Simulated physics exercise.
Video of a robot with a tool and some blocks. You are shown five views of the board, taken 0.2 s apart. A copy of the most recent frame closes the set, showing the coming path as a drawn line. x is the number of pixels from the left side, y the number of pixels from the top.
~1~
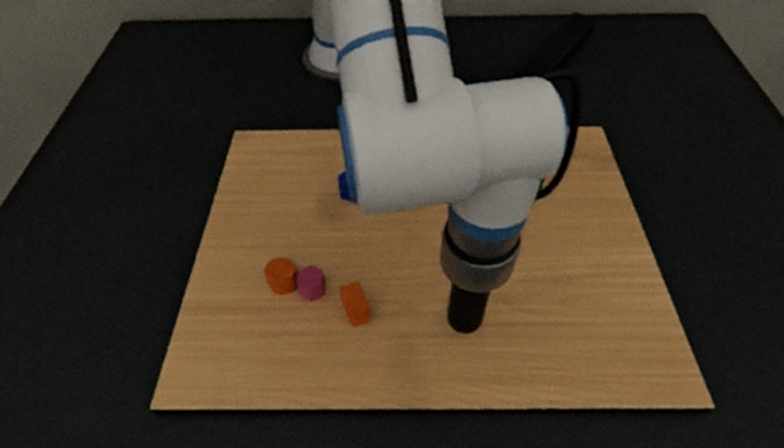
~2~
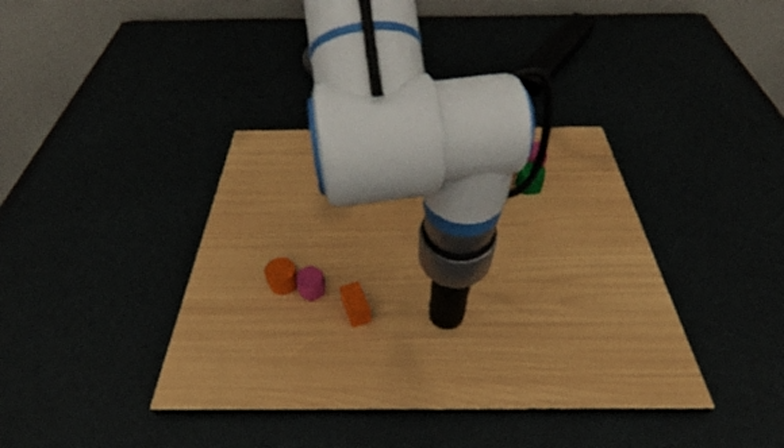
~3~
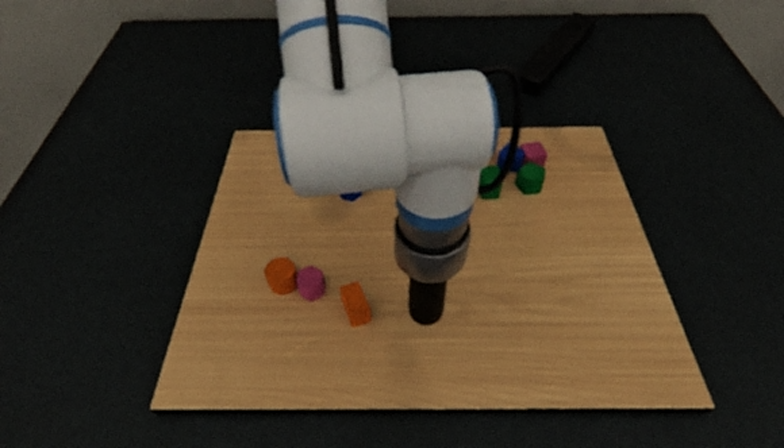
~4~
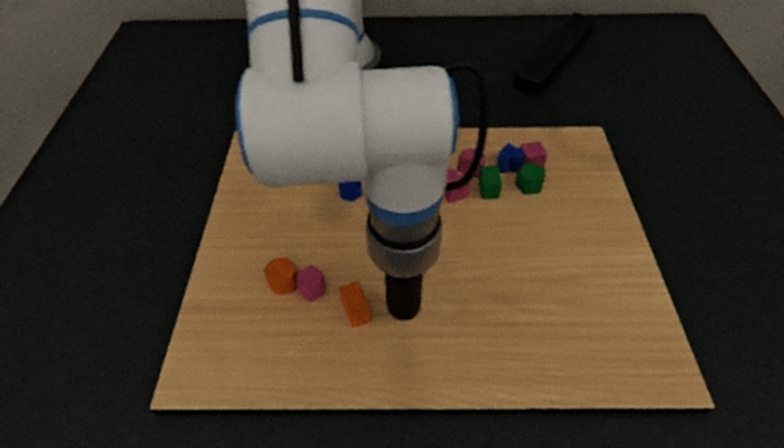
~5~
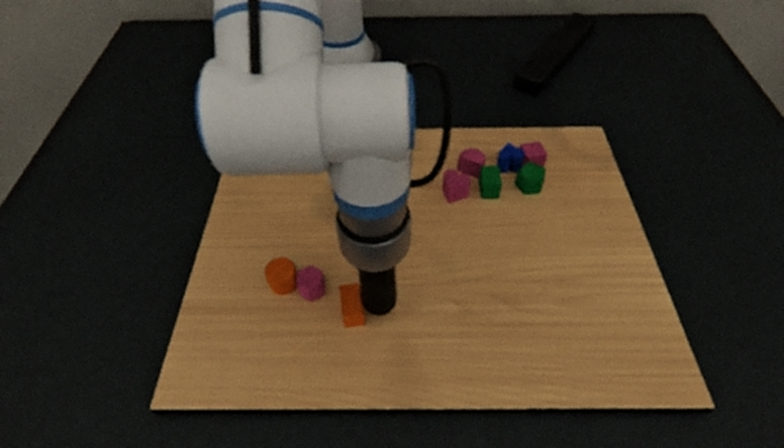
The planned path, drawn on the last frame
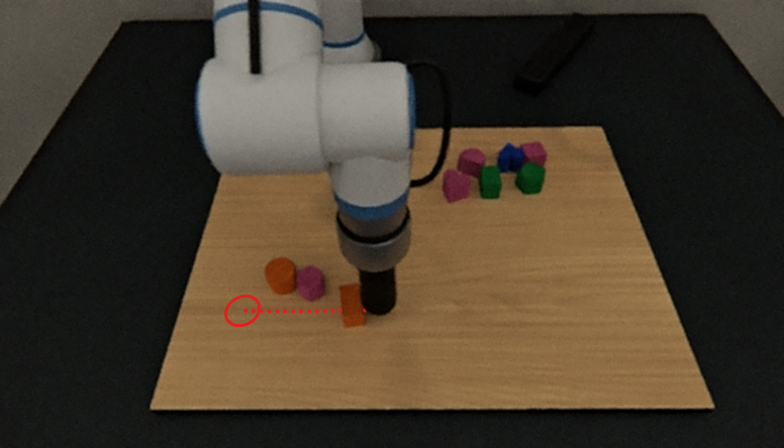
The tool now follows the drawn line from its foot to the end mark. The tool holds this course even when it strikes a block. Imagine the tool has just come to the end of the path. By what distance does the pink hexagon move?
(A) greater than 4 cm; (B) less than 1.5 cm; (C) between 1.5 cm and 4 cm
I'll go with B - less than 1.5 cm.
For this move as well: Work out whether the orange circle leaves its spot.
Left where it is.
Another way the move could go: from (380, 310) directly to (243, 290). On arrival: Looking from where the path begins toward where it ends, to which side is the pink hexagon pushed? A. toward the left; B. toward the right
(B)
The line goes straight from (380, 310) to (243, 311).
What follows on the original path. One third of the way, tool at (331, 302); pink hexagon at (307, 275), turned 15° clockwise; orange rectangle at (303, 302).
Two thirds of the way, tool at (284, 302); pink hexagon at (305, 272), turned 25° clockwise; orange rectangle at (255, 307), turned 15° anticlockwise.
At the end, tool at (238, 301); orange circle unmoved; pink hexagon at (305, 272), turned 25° clockwise; orange rectangle at (212, 316), turned 40° anticlockwise.
